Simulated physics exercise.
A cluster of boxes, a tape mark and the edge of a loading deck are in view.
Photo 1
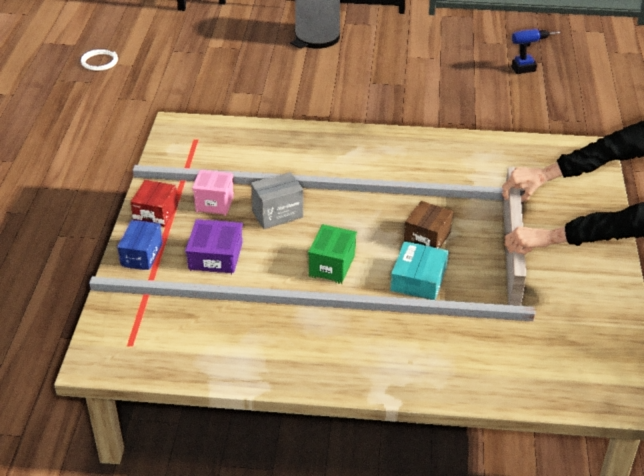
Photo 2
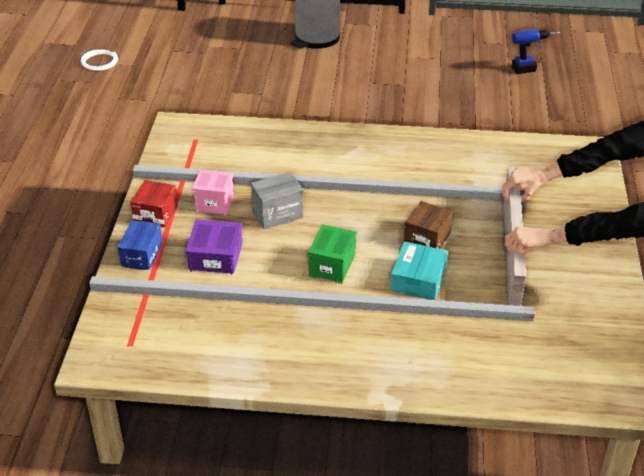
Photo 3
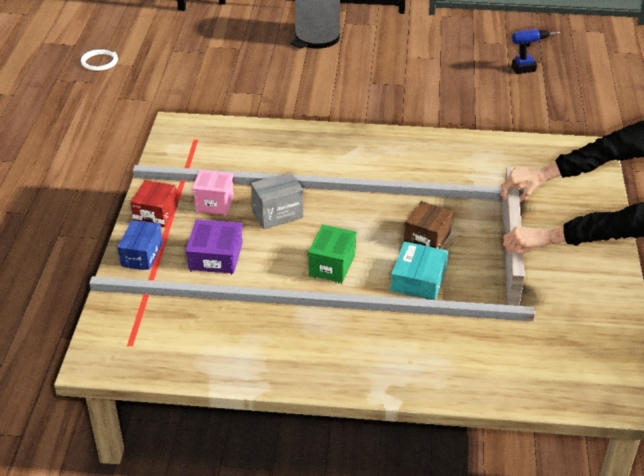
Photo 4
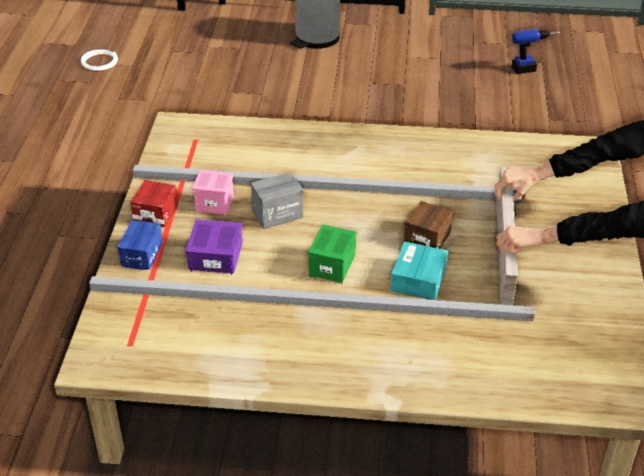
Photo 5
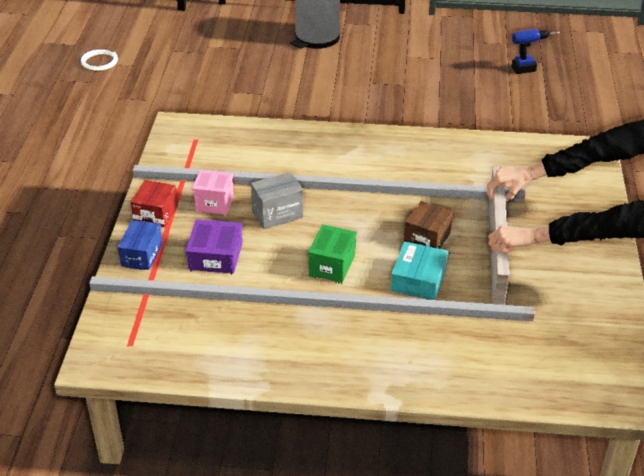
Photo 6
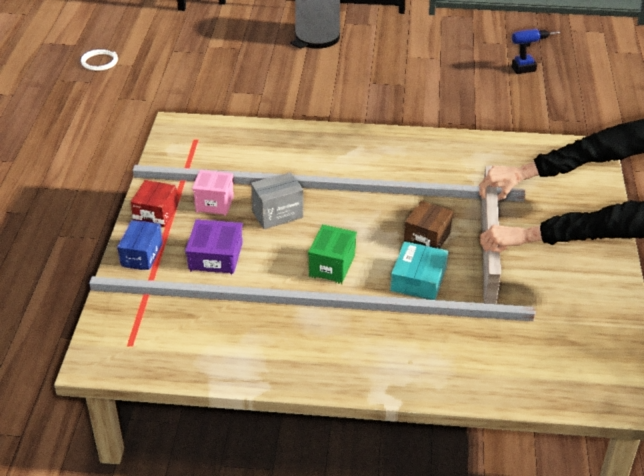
Two hands in dark sleeves, reaching in from the right, hold a grey bar across a pale wooden table, seen from above at an angle in a wood-floored room. Between two grey rails, red, blue, pink and purple boxes sit left near a red line, grey and green mid-table, brown and teal further right. The bar rests, then slides slightly left; boxes and camera stay still.
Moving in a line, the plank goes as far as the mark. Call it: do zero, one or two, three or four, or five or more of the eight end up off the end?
Five or more end up off it.
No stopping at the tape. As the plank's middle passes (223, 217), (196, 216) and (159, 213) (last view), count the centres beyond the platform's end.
1; 3; 5.
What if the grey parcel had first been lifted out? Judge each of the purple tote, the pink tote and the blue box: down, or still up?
Well, the purple tote leaves the top, the pink tote hangs in there, and the blue box leaves the top.
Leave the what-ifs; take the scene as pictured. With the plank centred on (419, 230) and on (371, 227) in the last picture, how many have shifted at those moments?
Well, it's 2 at the first one and 3 at the second.
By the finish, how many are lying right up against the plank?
All in all, 3.
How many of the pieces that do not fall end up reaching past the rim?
It would come to 0.
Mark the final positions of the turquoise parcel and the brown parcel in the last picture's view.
Reading them off: First (133, 254); then (150, 214).
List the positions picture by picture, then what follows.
In the first frame, red parcel (155, 203); blue box (140, 245); pink tote (214, 193); plank (514, 236); tape (167, 231).
In the second frame, blue box (140, 245); green tote (333, 254).
In the third frame, pink tote (214, 193); purple tote (215, 247).
In the fourth frame, red parcel (155, 203); plank (506, 236).
In the fifth frame, blue box (140, 245); brown parcel (428, 227).
In the sixth frame, red parcel (155, 203); blue box (140, 245); pink tote (214, 193); plank (490, 235); tape (167, 231).
Early on, none off yet; red parcel at rest near (155, 203); blue box at rest near (140, 245); pink tote at rest near (214, 193).
Finally, the number that fall off is five or more; lost, green tote, purple tote, pink tote, blue box and red parcel.
